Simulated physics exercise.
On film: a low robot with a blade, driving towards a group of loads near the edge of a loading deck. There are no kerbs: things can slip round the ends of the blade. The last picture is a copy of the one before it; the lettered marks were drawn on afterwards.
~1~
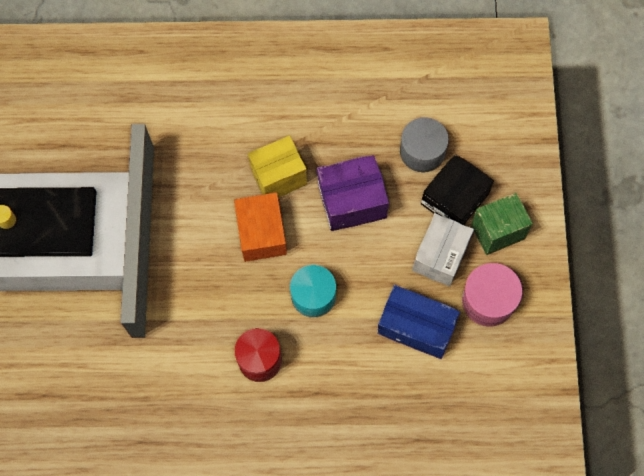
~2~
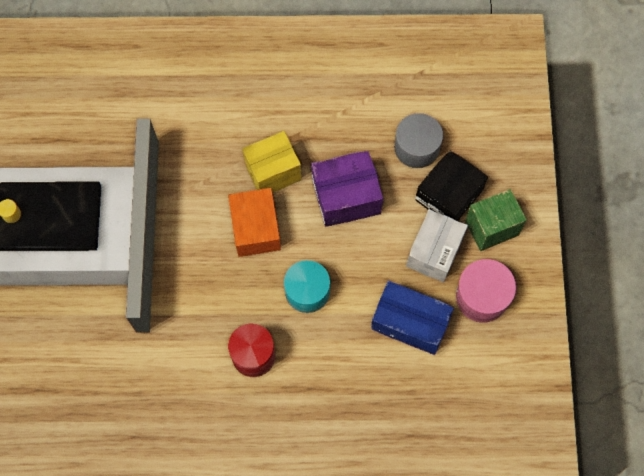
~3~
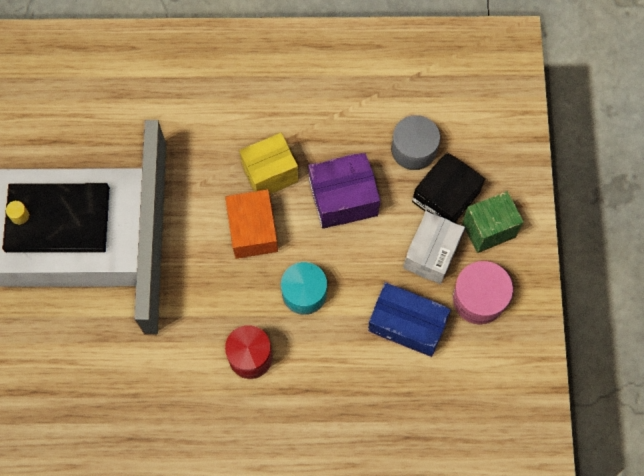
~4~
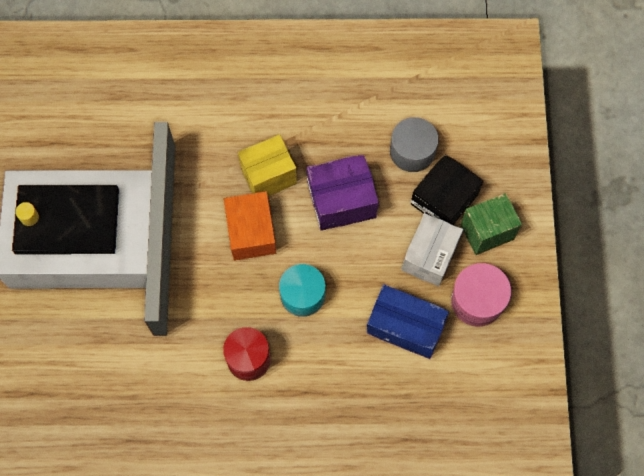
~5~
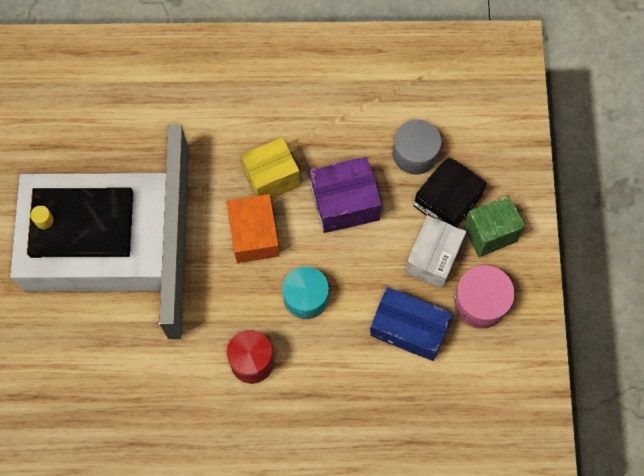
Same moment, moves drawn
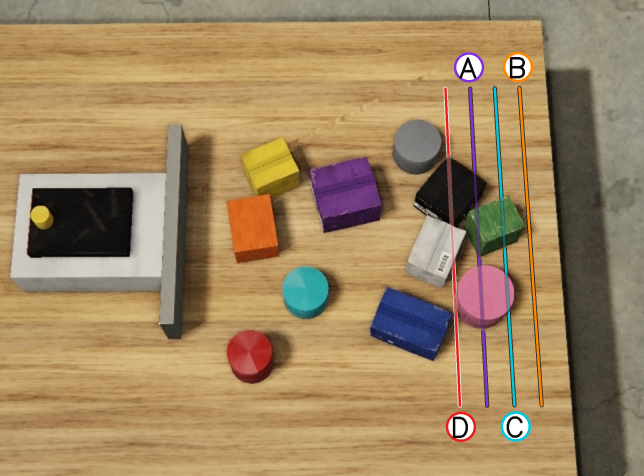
A low grey robot with an upright blade moving slowly right across a wooden deck towards a cluster of coloured blocks and cylinders.
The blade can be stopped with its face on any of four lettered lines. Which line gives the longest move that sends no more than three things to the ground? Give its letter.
A is the last line within the limit.
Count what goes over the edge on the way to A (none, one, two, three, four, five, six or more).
By then, two.
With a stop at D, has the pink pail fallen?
By then, no.
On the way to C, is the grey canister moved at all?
Yes.
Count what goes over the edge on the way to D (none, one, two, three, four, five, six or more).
Two.
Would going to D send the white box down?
No.
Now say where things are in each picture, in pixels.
The first frame shows white box (442, 250); grey canister (424, 145); green crate (501, 225).
The second frame shows robot (56, 216); pink pail (485, 291).
The third frame shows robot (65, 217); orange crate (252, 224).
The fourth frame shows robot (74, 219); red canister (247, 354).
The fifth frame shows robot (88, 222); purple box (345, 195); turquoise canister (306, 293); white box (435, 252).
On the copy, A at (478, 239); B at (530, 239); C at (504, 239); D at (452, 239).
On A. First, robot (199, 221); yellow parcel (313, 174); purple box (365, 198).
Then, robot (312, 220); black parcel (535, 187); green crate (526, 243).
Finally, robot (396, 220); green crate over the edge; black parcel over the edge; two fallen.
By contrast, B drops five; C drops five; D is within the limit but short.
